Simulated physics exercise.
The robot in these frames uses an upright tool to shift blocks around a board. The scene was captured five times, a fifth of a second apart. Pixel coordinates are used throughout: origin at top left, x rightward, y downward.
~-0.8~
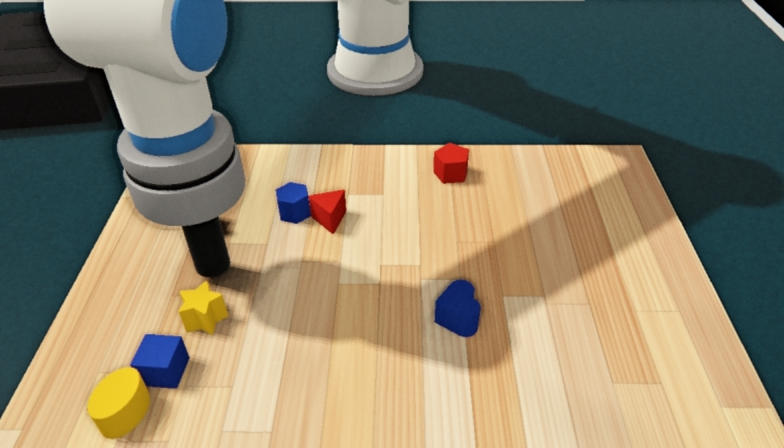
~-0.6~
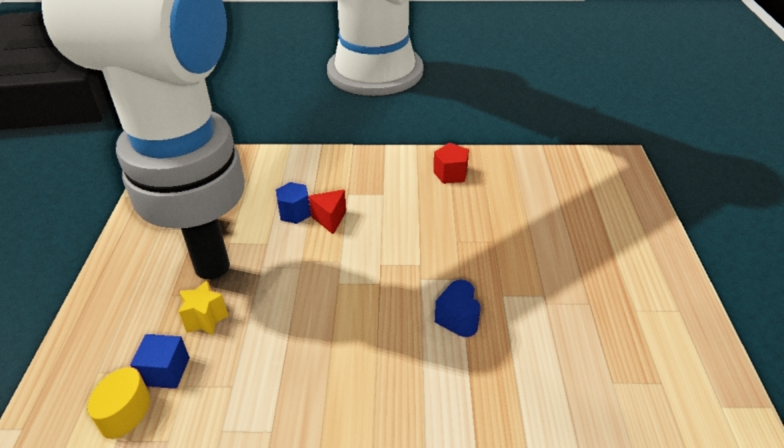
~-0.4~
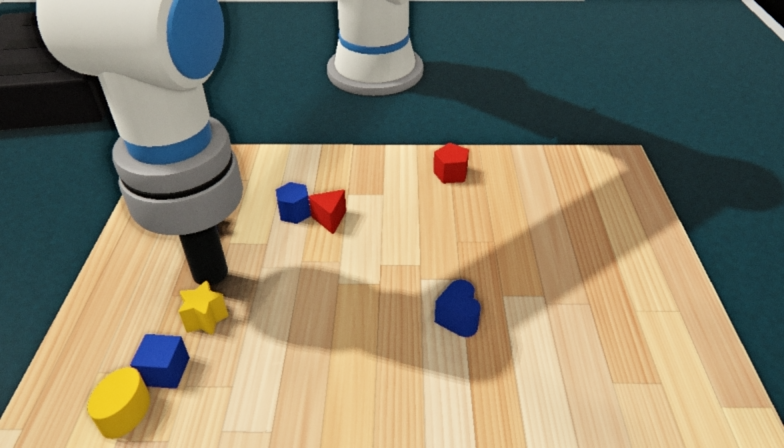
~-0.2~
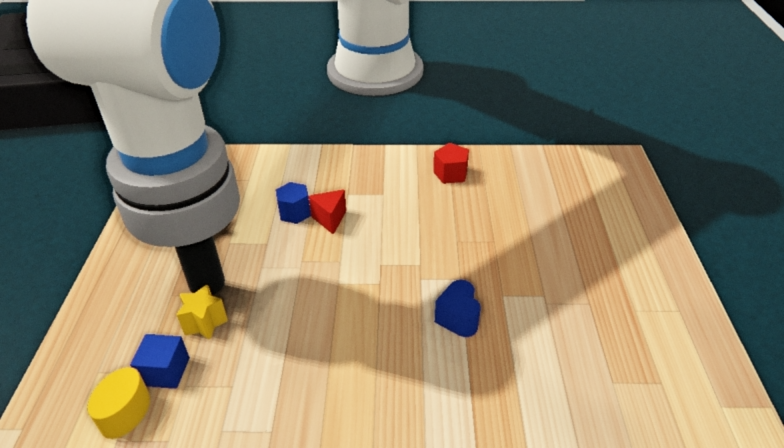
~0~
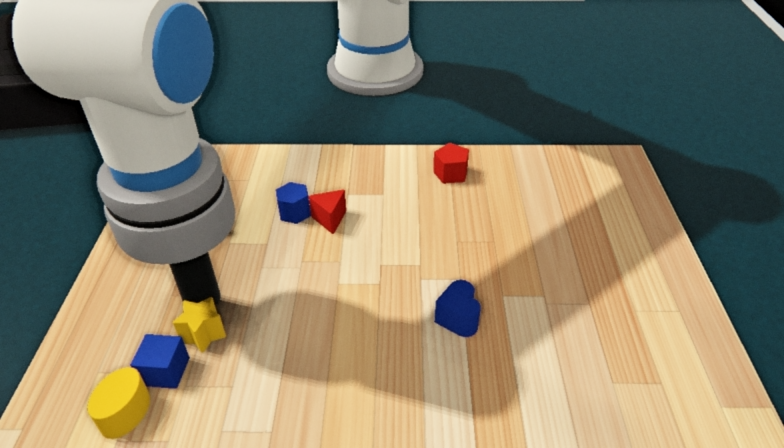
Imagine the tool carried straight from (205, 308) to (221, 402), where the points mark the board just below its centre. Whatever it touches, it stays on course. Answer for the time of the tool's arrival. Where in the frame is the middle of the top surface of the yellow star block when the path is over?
I think it will end close to (210, 416).
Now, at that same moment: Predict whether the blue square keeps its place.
It gets pushed out of place.
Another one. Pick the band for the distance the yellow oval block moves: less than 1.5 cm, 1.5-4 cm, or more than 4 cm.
Verdict: Less than 1.5 cm.
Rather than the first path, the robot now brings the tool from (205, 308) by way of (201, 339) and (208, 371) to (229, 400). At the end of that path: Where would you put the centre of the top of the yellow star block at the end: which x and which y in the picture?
My prediction: (216, 414).
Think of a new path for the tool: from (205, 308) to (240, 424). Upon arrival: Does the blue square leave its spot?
Going by the path, yes.
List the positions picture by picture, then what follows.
In the first picture, tool tip at (213, 265); block tops, yellow oval block at (114, 392); blue square at (156, 350); yellow star block at (199, 298).
In the second picture, tool at (213, 267); blocks unchanged.
In the third picture, tool at (211, 274); blocks unchanged.
In the fourth picture, tool at (207, 284); yellow star block at (197, 301).
In the fifth picture, tool at (202, 299); yellow oval block at (114, 392); blue square at (156, 350); yellow star block at (196, 313).
What follows on the original path. One third of the way, tool at (207, 328); blue square at (153, 360), turned 40° clockwise; yellow star block at (201, 344).
Two thirds of the way, tool at (212, 359); blue square at (155, 364), turned 60° clockwise; yellow star block at (206, 379).
At the end, tool at (217, 393); yellow oval block in place; blue square at (155, 364), turned 60° clockwise; yellow star block at (210, 416).
